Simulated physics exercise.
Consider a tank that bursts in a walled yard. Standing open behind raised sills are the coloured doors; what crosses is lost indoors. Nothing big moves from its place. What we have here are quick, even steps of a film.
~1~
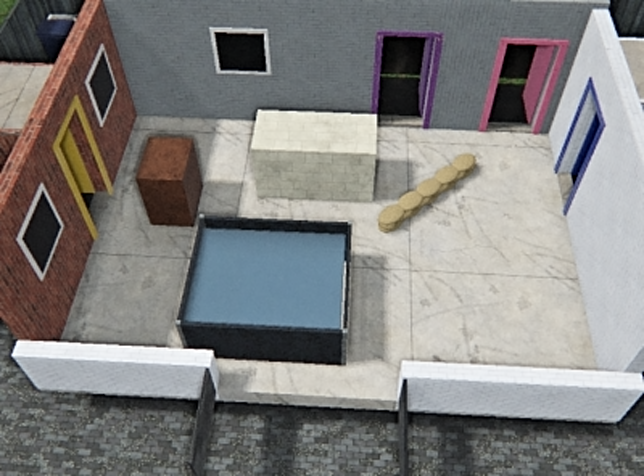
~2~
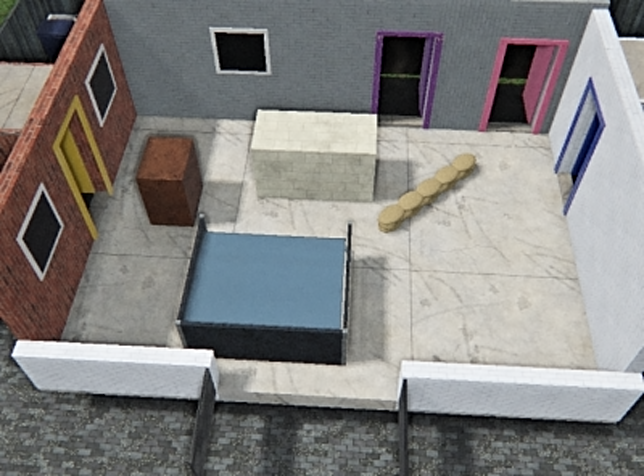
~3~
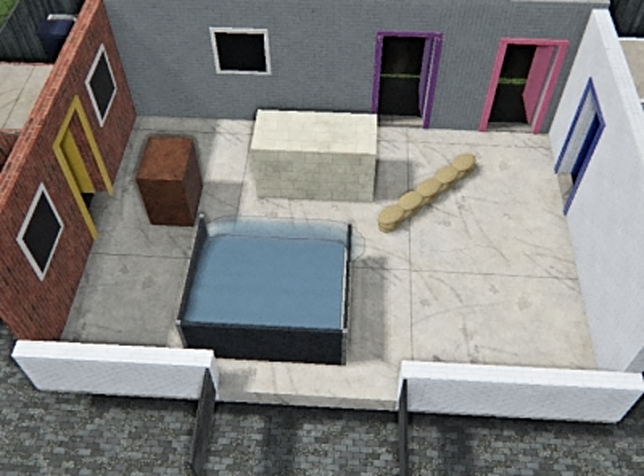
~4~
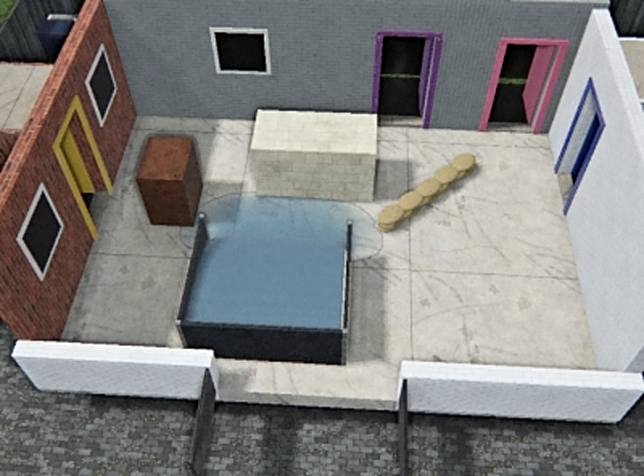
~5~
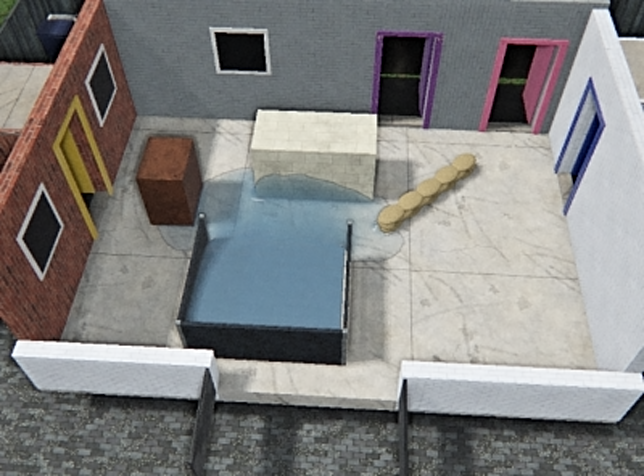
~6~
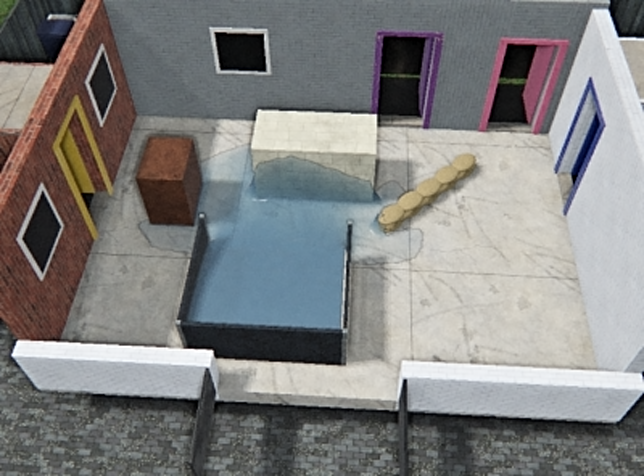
Walled yard with coloured doors, a water tank's far side opening and water pouring out, spreading around a pale block.
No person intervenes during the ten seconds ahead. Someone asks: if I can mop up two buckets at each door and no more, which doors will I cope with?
In the end the pink door exceeds the allowance there; the blue door exceeds the allowance there; the purple door exceeds the allowance there; the yellow door keeps inside the allowance there.
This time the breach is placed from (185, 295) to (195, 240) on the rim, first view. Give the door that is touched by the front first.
The one in yellow.
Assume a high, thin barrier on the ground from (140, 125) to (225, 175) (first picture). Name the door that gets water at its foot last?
The blue one comes last.
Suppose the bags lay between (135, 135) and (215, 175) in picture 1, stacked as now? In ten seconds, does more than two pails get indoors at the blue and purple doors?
Note - blue door breached, purple door not breached.
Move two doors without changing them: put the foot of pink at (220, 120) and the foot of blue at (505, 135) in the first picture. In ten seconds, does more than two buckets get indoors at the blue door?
As far as I can tell, the blue door comes in higher.
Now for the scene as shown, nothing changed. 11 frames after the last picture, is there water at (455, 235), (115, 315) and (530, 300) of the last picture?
Result, in the order given: Wetted / not wetted / not wetted.
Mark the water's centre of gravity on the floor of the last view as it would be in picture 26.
Somewhere around (300, 224) in the last view.
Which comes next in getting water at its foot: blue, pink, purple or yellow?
Answer: The yellow one.
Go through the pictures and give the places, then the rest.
The first picture shows the water tank at (269, 274) is whole and still.
In the second picture, the front is at a hidden place, out from the gap on the water tank's far side.
In the third picture, water pours out on the water tank's far side and has run to a hidden place.
In the fourth picture, water pours out on the water tank's far side and has run to (373, 226).
In the fifth picture, the front is at (384, 205), out from the gap on the water tank's far side.
In the sixth picture, the front is at (245, 148), out from the gap on the water tank's far side.
A moment on, water covers 30 % of the floor; the pink door not reached, the blue door not reached, the purple door not reached, the yellow door wet at the sill, nothing in.
Next, water covers 55 % of the floor; the pink door wet at the sill, nothing in, the blue door not reached, the purple door under two buckets in, the yellow door wet at the sill, nothing in.
Then, water covers 85 % of the floor; the pink door under two buckets in, the blue door wet at the sill, nothing in, the purple door over two buckets in, the yellow door wet at the sill, nothing in.
Later, water covers 95 % of the floor; the pink door over two buckets in, the blue door over two buckets in, the purple door over two buckets in, the yellow door wet at the sill, nothing in.
In the end, water covers 95 % of the floor; the pink door far over two buckets in, the blue door over two buckets in, the purple door far over two buckets in, the yellow door wet at the sill, nothing in.
